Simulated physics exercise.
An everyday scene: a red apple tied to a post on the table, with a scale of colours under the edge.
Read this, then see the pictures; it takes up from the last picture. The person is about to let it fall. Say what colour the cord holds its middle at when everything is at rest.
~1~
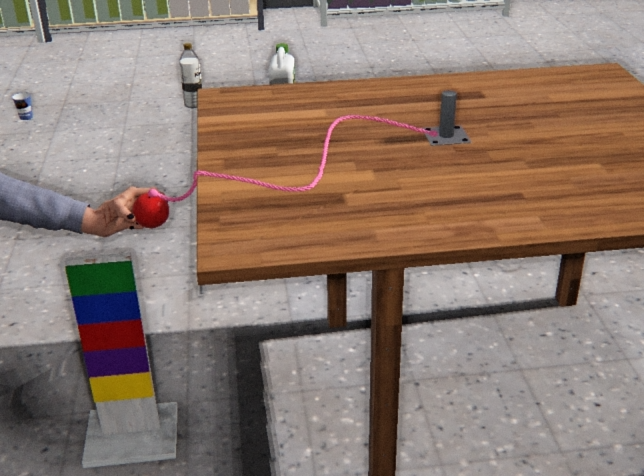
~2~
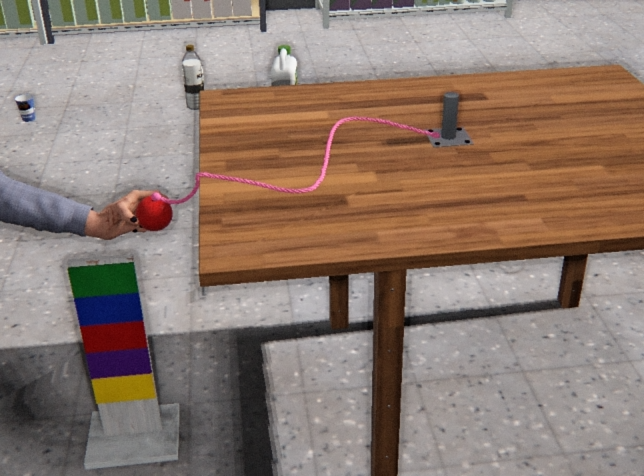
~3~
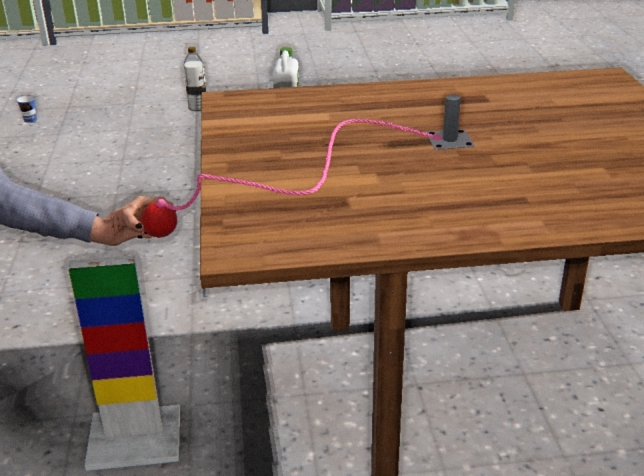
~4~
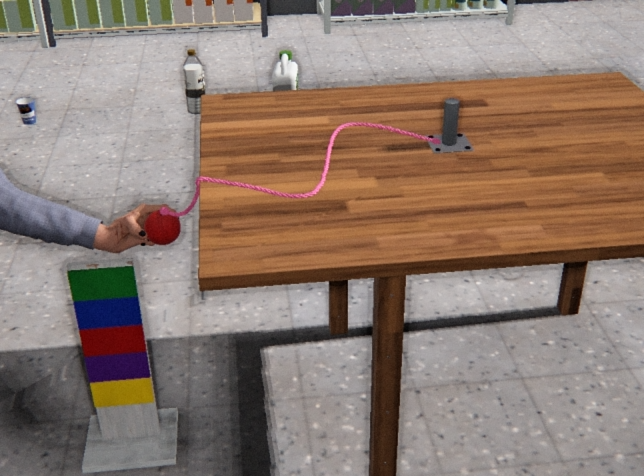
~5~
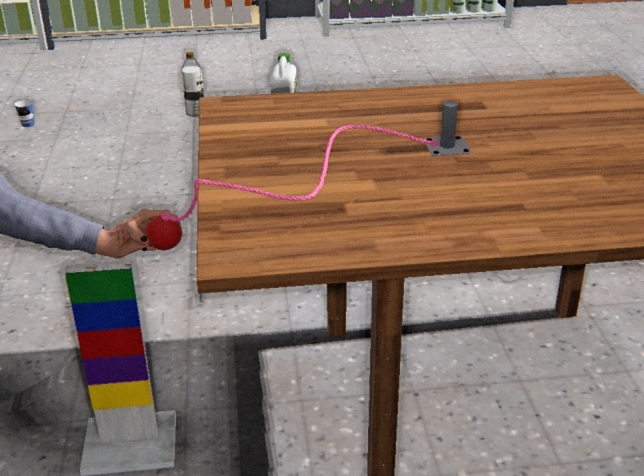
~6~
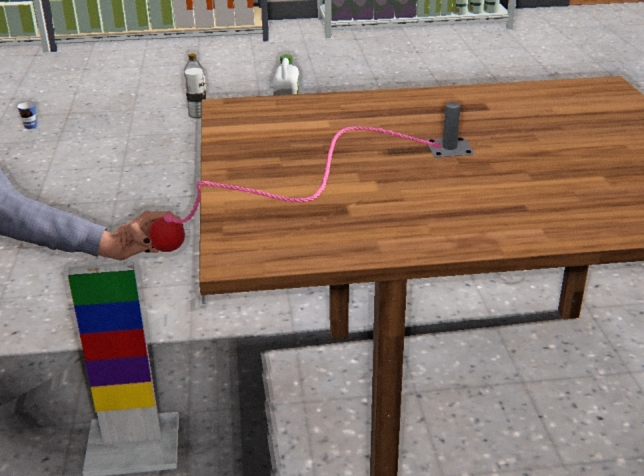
That would be purple.
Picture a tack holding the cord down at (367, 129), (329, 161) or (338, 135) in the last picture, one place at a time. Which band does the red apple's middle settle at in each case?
Results, in sequence: Red / blue / red.
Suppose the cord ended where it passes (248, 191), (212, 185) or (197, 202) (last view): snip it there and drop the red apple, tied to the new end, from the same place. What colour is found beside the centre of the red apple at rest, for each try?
The bands would be green, blue and red, in that order.
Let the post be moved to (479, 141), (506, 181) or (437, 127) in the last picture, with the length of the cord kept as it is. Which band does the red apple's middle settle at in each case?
The first case gives red, the second red and the third purple.
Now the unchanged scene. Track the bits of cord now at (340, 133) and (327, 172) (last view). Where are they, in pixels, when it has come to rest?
One ends up around (322, 156), the other around (230, 164).
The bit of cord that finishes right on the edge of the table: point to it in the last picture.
Go for the one at (323, 186).
Early on, apple near (185, 359); level with purple.
Midway, apple near (239, 324); level with purple.
Near the end, apple near (207, 349); level with purple.
Finally, apple near (219, 346); level with purple. Its middle rests at the purple band.
